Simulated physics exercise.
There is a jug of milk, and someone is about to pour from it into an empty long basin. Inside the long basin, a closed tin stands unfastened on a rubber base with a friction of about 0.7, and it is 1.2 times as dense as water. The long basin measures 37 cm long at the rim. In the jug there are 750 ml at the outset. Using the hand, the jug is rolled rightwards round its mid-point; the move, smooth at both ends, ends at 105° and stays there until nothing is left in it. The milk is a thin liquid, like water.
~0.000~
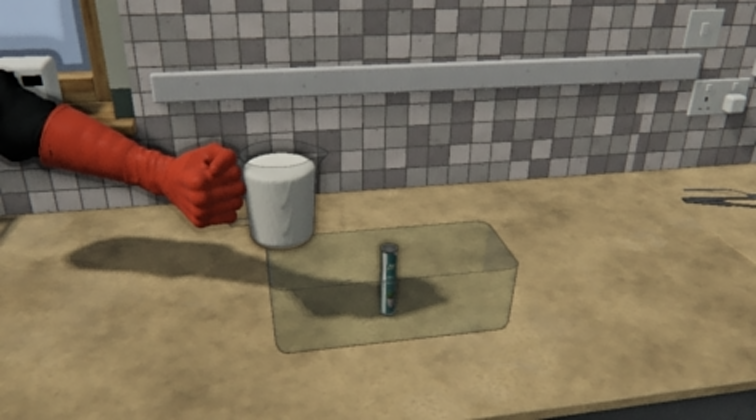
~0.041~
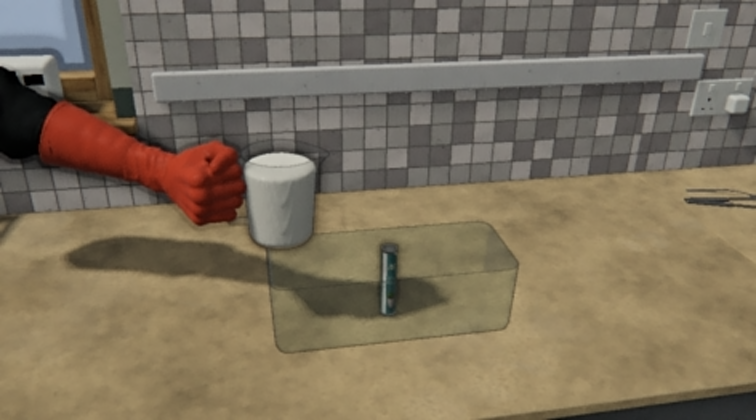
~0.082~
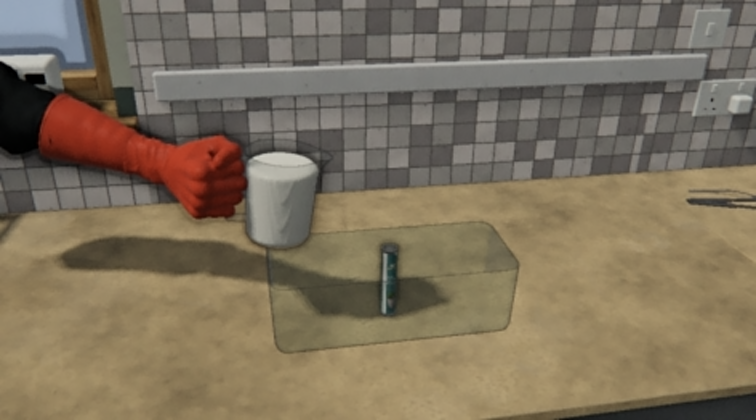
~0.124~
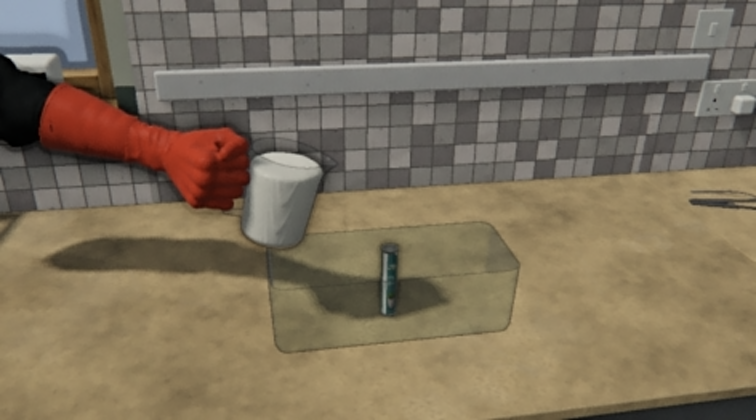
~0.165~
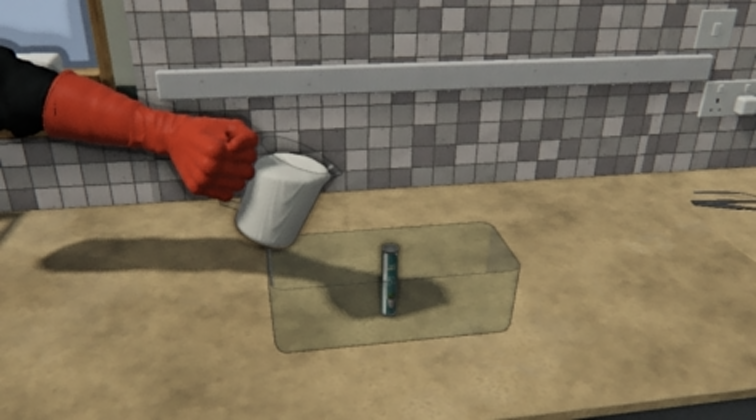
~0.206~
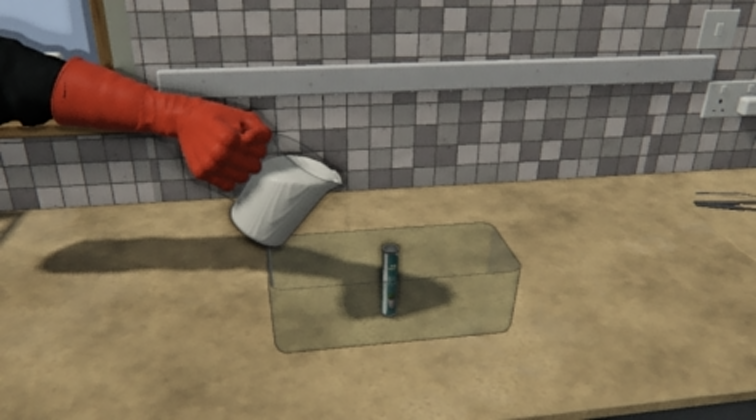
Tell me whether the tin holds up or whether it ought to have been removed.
The tin ought to have been removed.
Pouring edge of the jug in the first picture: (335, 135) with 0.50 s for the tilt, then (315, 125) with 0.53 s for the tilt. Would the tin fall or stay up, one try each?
Trial 1 - tin tips; trial 2 - tin tips.
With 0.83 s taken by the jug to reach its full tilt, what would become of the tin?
With that tilt, the tin tips.
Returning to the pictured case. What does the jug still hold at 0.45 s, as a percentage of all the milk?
Around 56 percent.
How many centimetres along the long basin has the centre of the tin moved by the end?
It finishes around 10.5 cm from where it began.
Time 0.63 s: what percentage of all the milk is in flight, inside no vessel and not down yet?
Close to 12 in every hundred parts.
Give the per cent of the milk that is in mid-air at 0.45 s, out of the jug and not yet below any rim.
18 %.
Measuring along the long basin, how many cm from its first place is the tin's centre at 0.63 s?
Its middle sits about 4 cm from the start.
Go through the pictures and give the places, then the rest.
The first picture shows tilt 0°; pouring edge (328, 151); surface from (243, 167) to (315, 163); the long basin's rim runs from (268, 264) to (503, 244); the tin's top is at (389, 251).
The second picture shows tilt 2°; pouring edge (330, 152); surface from (244, 166) to (316, 163).
The third picture shows tilt 6°; pouring edge (333, 156); surface from (246, 163) to (318, 164).
The fourth picture shows tilt 14°; pouring edge (338, 163); surface from (251, 162) to (323, 167).
The fifth picture shows tilt 24°; pouring edge (343, 172); surface from (249, 175) to (329, 168).
The sixth picture shows tilt 36°; pouring edge (346, 184); surface from (244, 186) to (338, 174).
By 0.45 s the tilt is 100° and 55 per cent is still to pour; the tin stands where it began.
By 0.63 s the tilt is 105° and 16 per cent is still to pour; the tin leans 15°.
By 0.82 s the tilt is 105° and 3 per cent is still to pour; the tin lies on its side.
By 1.02 s the tilt is 105° and 0 per cent is still to pour; the tin lies on its side.
At rest the tin lies on its side.
